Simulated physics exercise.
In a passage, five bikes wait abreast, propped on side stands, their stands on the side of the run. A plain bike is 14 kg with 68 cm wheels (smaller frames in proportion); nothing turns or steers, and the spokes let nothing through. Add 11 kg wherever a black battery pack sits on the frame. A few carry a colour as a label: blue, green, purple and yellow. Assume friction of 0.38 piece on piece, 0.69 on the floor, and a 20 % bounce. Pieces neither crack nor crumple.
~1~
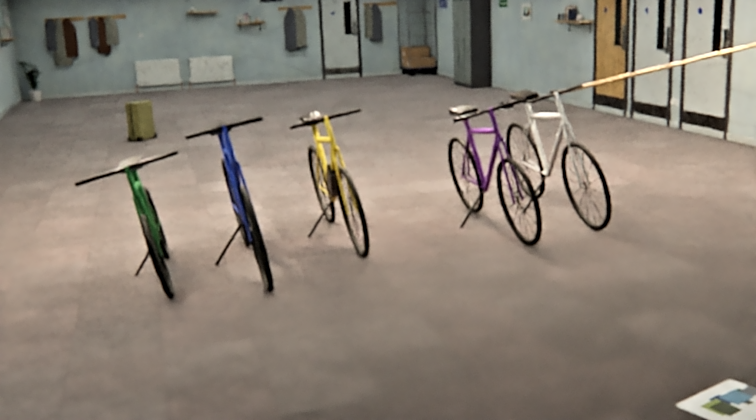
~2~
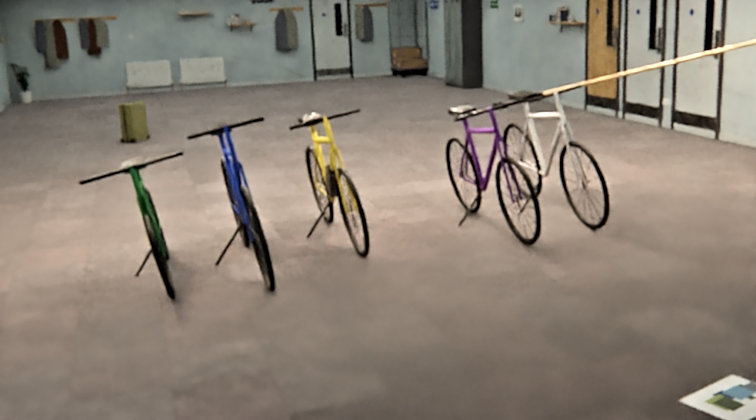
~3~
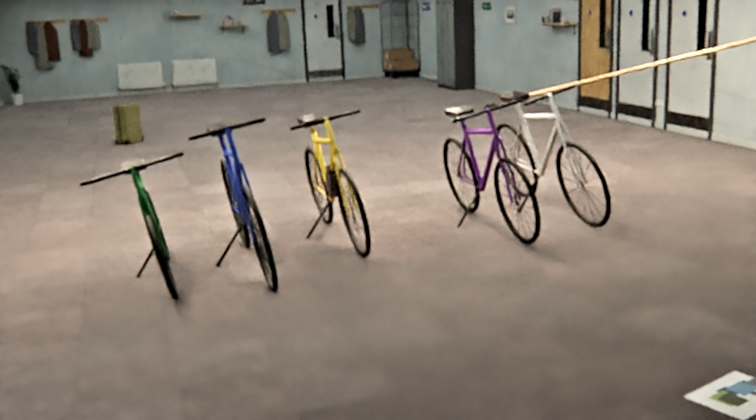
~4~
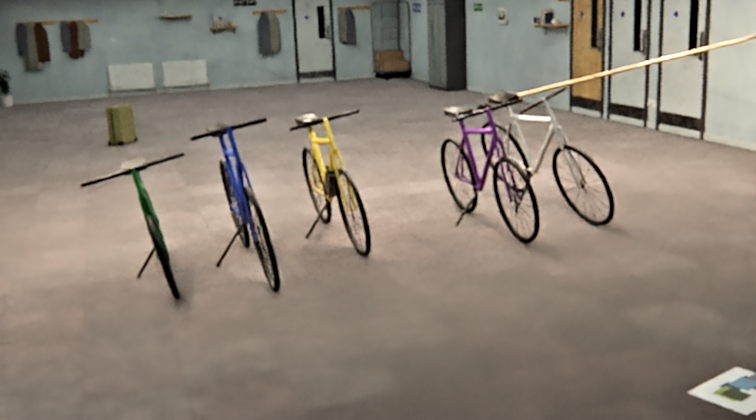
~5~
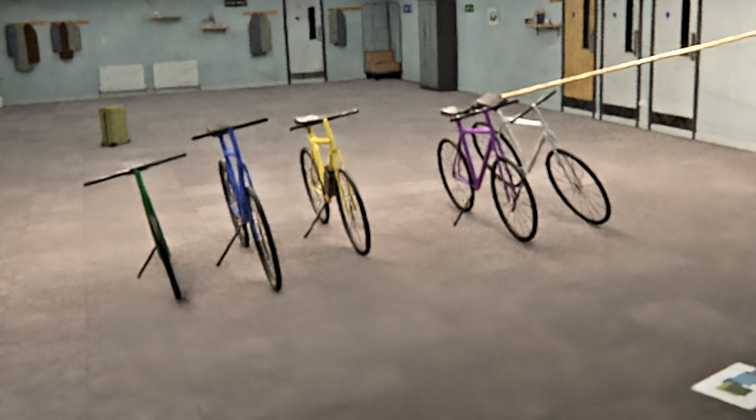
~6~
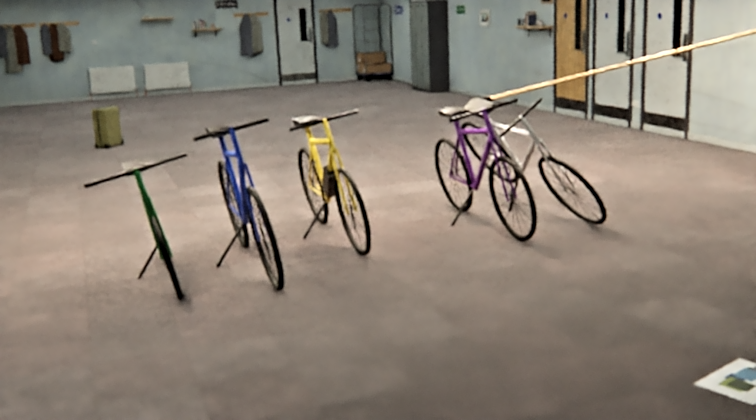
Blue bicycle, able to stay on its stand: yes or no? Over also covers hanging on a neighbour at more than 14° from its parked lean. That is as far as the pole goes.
Yes.
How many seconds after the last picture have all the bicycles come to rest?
Around 2.0 s.
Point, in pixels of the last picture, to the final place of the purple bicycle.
I'd place it at about (422, 207) in the final view.
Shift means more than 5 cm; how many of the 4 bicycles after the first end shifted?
Number shifted: 1.
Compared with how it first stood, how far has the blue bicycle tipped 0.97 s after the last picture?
Close to 0° of tilt compared with the start.
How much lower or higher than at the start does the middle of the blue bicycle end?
Lower by close to 0 cm.
Then, 0.25 s on from the sixth picture, none of the 4 other bicycles over, 1 disturbed; blue bicycle unmoved; purple bicycle tipped 9°.
Then, 0.59 s on from the sixth picture, 1 of the 4 other bicycles over; blue bicycle unmoved; purple bicycle tipped 43°.
Then, 0.97 s on from the sixth picture, 1 of the 4 other bicycles over; blue bicycle unmoved; purple bicycle tipped 74°.
Finally, 1 of the 4 other bicycles over; blue bicycle unmoved; purple bicycle lying flat; green bicycle unmoved. Three left standing. Seen by the last camera, middles, blue bicycle near (238, 193), purple bicycle near (422, 207).
